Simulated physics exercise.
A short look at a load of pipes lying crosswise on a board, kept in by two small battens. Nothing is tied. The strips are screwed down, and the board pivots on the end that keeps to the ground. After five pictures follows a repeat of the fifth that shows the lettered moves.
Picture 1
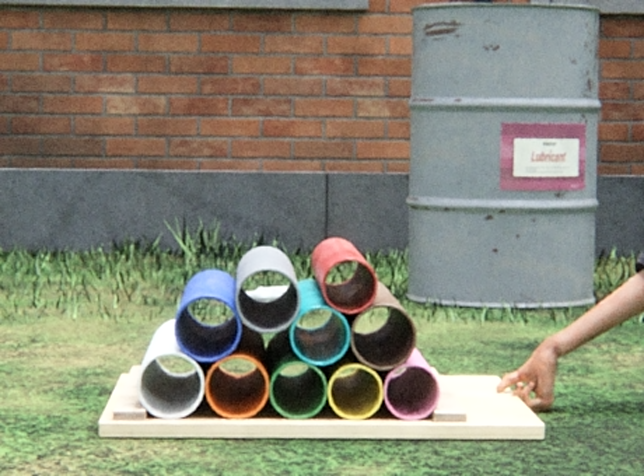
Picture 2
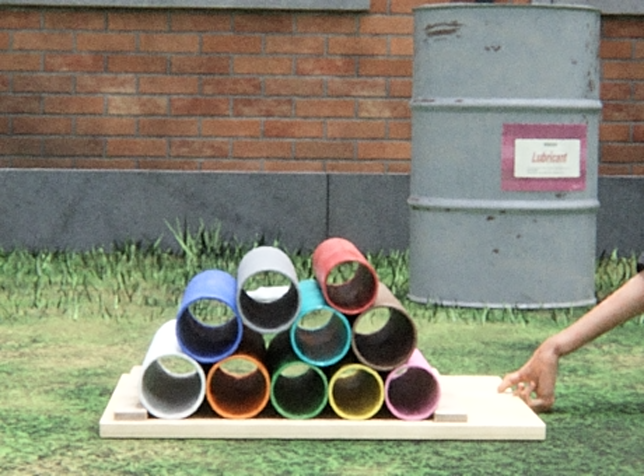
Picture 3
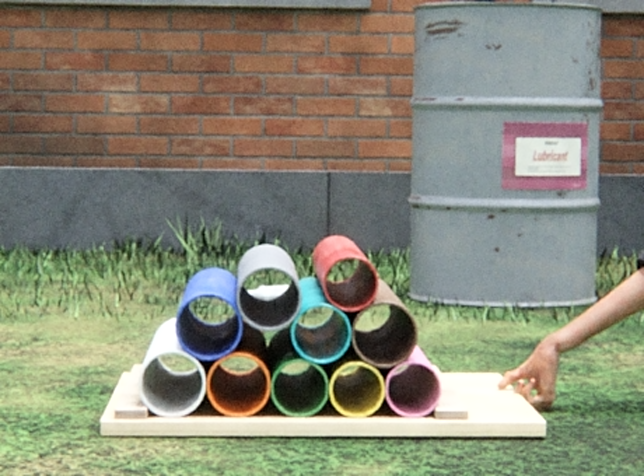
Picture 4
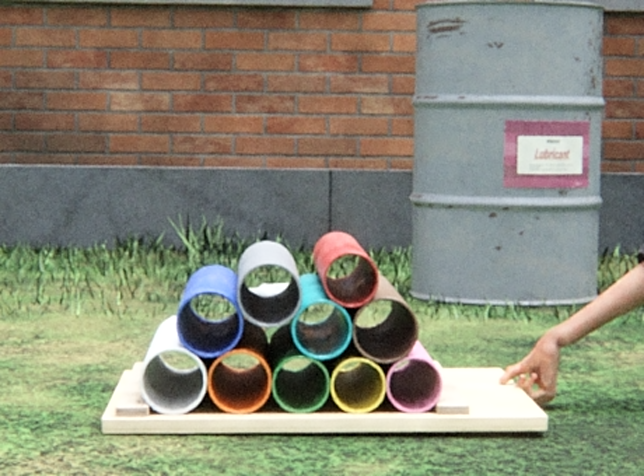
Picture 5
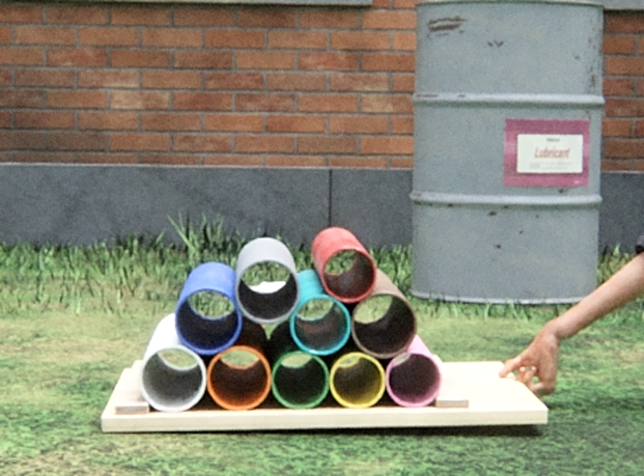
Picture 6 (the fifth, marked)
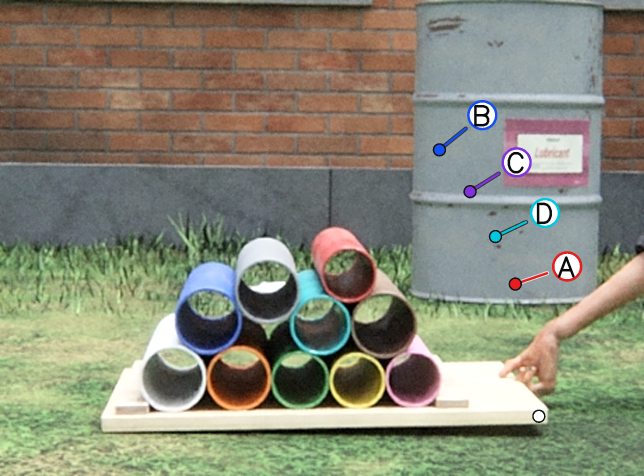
At first, a stack of colourful pipes sits between two low strips on a pale board lying on grass, with a hand at its right end. The hand then raises that end very slightly, the left end staying down, while the pipes keep their places in the stack with barely any movement.
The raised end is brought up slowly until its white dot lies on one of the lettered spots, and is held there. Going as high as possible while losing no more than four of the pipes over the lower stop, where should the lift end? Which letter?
Stop at A.
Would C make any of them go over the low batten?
Yes, at C.
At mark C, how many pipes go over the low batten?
At C the number is ten.
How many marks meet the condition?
The number is one.
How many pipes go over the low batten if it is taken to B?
It comes to ten.
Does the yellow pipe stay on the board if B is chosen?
The yellow pipe: No.
On the copy, A at (515, 284); B at (440, 150); C at (470, 192); D at (496, 236); the white dot at (539, 416).
On A. First, board at 18°.
Then, board at 19°.
Finally, board at 19°, three over the low batten (turquoise, blue, grey).
By contrast, B ten over the low batten; C ten over the low batten; D ten over the low batten.
